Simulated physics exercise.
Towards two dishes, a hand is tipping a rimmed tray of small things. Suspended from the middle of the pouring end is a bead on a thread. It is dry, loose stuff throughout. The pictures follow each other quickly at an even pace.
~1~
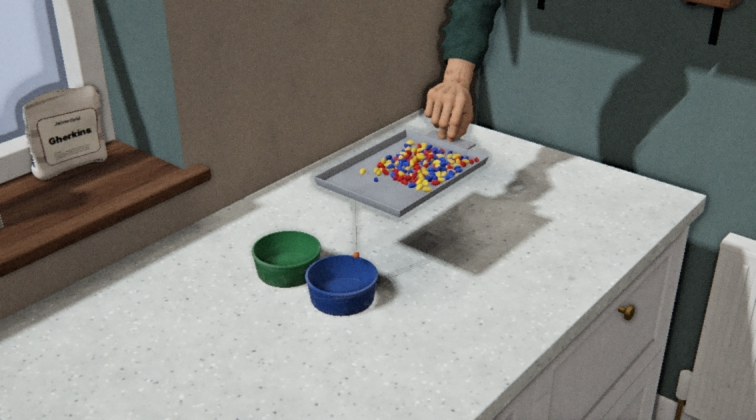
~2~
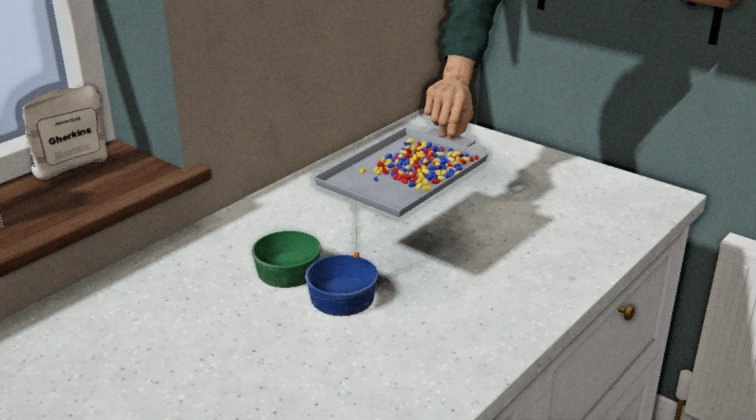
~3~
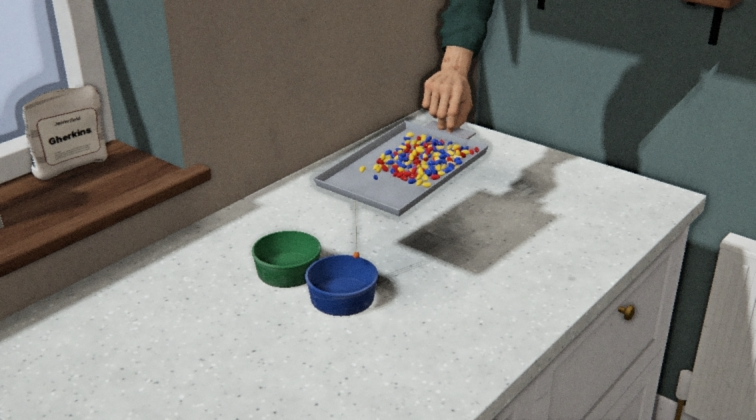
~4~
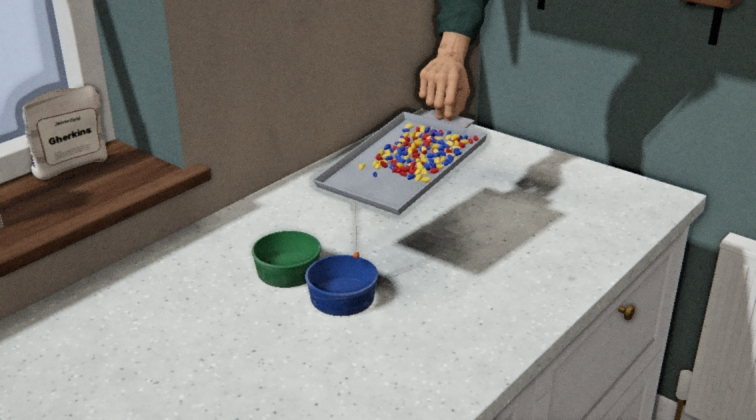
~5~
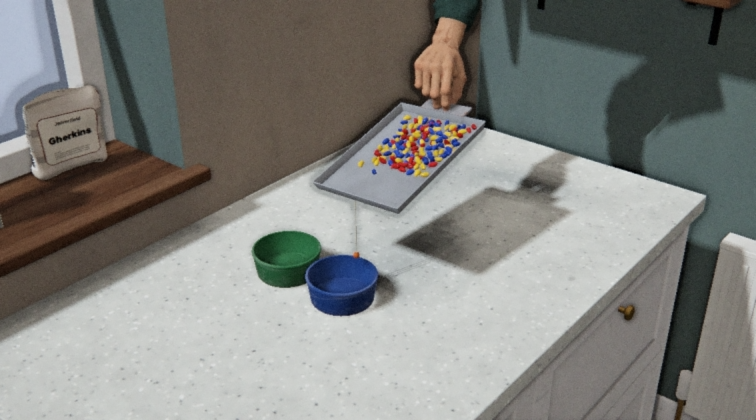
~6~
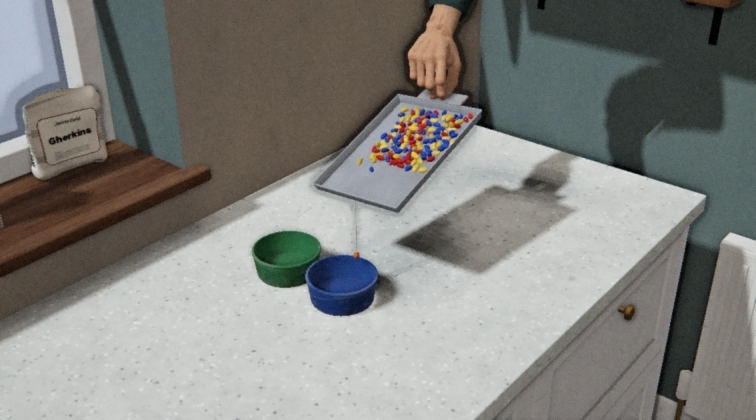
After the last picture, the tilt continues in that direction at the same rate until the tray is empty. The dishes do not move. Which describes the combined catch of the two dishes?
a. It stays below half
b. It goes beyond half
b.
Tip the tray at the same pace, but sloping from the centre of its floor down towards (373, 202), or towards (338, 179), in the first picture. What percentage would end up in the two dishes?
About 50 and 30 percent.
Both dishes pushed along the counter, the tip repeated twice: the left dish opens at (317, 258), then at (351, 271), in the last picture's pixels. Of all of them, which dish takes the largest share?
The first try favours the leftmost one, and the second try favours the leftmost one.
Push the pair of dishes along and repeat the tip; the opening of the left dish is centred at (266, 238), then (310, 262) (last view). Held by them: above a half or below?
Well, it comes to a greater portion at first and a greater portion after that.
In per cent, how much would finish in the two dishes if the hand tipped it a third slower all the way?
Around 80 percent.
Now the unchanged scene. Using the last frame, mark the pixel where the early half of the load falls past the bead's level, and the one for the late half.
For the early half I get (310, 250), and for the late half (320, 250).
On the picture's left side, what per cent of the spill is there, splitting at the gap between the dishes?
Close to 70 in a hundred.
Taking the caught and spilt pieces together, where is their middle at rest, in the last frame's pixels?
Somewhere around (305, 280) in the final view.
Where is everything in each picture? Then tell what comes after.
The first frame shows corners of the pouring end (317, 177) and (399, 209), level; middle of the load (423, 163), jelly beans; left dish (263, 272); right dish (318, 299); bead on its thread (356, 255).
The second frame shows corners of the pouring end (317, 177) and (399, 209), level; middle of the load (423, 162).
The third frame shows corners of the pouring end (317, 178) and (399, 208), tipped barely, lowest at the left corner; middle of the load (423, 157).
The fourth frame shows corners of the pouring end (316, 179) and (398, 207), tipped a little, lowest at the left corner; middle of the load (422, 149).
The fifth frame shows corners of the pouring end (316, 181) and (397, 206), tipped clearly, lowest at the left corner; middle of the load (420, 142).
The sixth frame shows corners of the pouring end (315, 183) and (396, 206), tipped clearly, lowest at the left corner; middle of the load (419, 137); left dish (263, 272); right dish (318, 299).
Just after the last frame, tray tipped steeply; the larger part on the tray; just a few in the right dish; just a few in the left dish; roughly a quarter in the air.
A moment on, tray tipped past a quarter turn; roughly a quarter on the tray; roughly a quarter in the right dish; roughly a quarter in the left dish; about a tenth outside both; roughly a quarter in the air.
Further on, tray tipped past a quarter turn; roughly a third in the right dish; roughly a third in the left dish; roughly a quarter outside both.
When it is over, tray tipped past a quarter turn; roughly a third in the right dish; roughly a third in the left dish; roughly a quarter outside both.
